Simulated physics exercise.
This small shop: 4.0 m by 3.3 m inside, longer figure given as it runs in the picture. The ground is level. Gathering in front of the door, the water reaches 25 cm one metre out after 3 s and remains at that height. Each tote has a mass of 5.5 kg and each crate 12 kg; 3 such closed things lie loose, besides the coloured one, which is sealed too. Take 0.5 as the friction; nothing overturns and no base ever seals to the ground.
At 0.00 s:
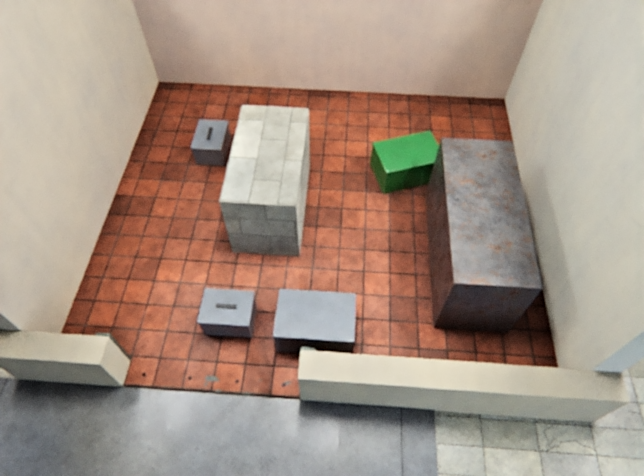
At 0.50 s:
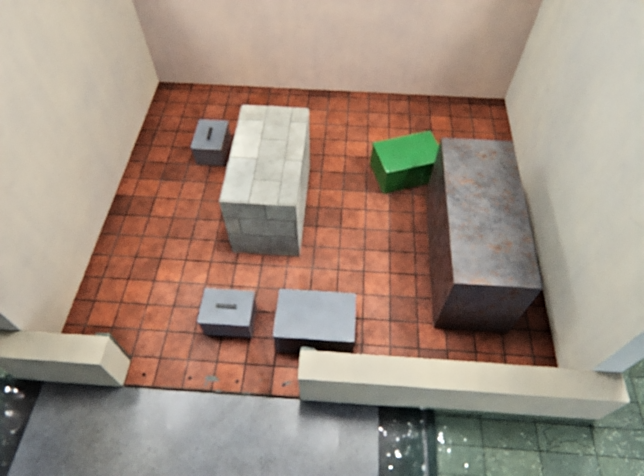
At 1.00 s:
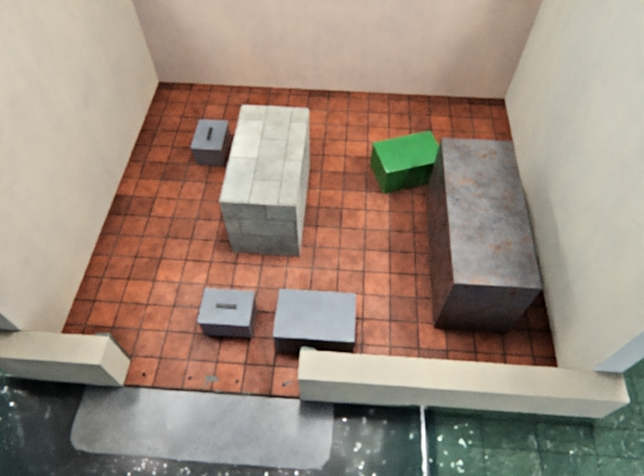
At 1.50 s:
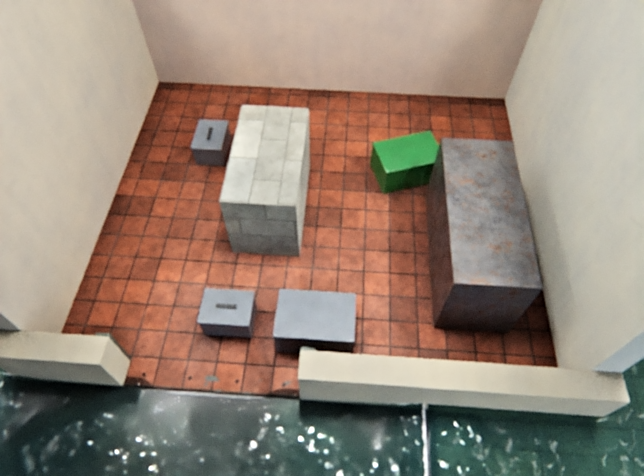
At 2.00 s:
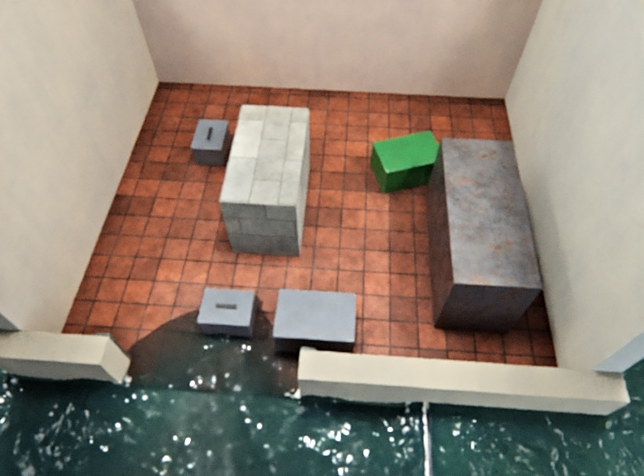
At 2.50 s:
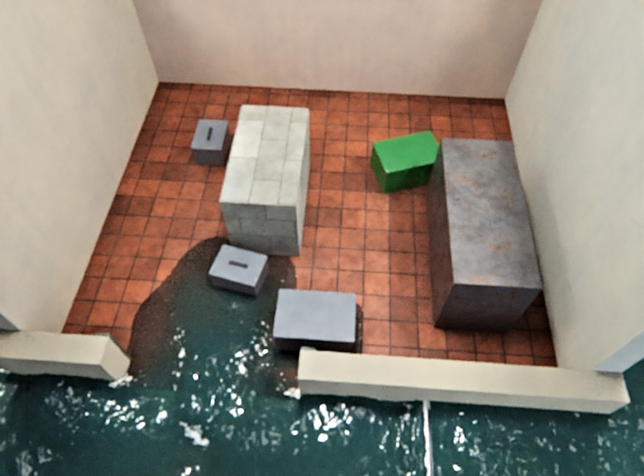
Dark water spreads outside, then enters through the doorway and shifts a small grey box.
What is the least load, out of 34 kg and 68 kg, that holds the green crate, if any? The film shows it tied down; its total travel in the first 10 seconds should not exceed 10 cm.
The least is 68 kg.
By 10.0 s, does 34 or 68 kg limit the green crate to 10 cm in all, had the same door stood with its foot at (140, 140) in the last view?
There just the heavier succeeds.
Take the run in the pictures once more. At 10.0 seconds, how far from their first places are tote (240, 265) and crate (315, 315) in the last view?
350 cm and 40 cm respectively.
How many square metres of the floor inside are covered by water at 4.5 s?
About 7.5 m2 is covered.
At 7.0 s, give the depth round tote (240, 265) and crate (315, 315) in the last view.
Around 17 cm and 7 cm.
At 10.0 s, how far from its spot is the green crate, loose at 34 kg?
Roughly 50 cm.
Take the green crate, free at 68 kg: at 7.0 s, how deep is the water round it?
7 cm, roughly.
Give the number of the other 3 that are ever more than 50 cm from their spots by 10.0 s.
3 in all.
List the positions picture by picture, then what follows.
The green crate at (409, 151), on the bottom; water covers 0.0 m2; 0 of 4 have shifted, in the first picture.
The green crate at (409, 151), on the bottom; 0.0 m2 under water; 0 of 4 have shifted, in the second picture.
The green crate at (409, 151), on the bottom; water covers 0.0 m2; 0 of 4 have shifted, in the third picture.
The green crate at (409, 151) rests on the ground; 0.0 m2 under water; 0 of 4 have shifted, in the fourth picture.
The green crate at (409, 151), on the bottom; water covers 0.4 m2; 0 of 4 have shifted, in the fifth picture.
The green crate at (409, 151) rests on the ground; water covers 1.2 m2; 1 of 4 have shifted, in the sixth picture.
After 3.5 s the green crate would be 0 cm from its start with 34 kg and 0 cm from its start with 68 kg; 0 cm of water round it then.
After 4.5 s the green crate would be 0 cm from its start with 34 kg and 0 cm from its start with 68 kg; 6 cm of water round it then.
After 7.0 s the green crate would be 2 cm from its start with 34 kg and 0 cm from its start with 68 kg; 7 cm of water round it then.
After 10.0 s the green crate would be 53 cm from its start with 34 kg and 0 cm from its start with 68 kg; 15 cm of water round it then.
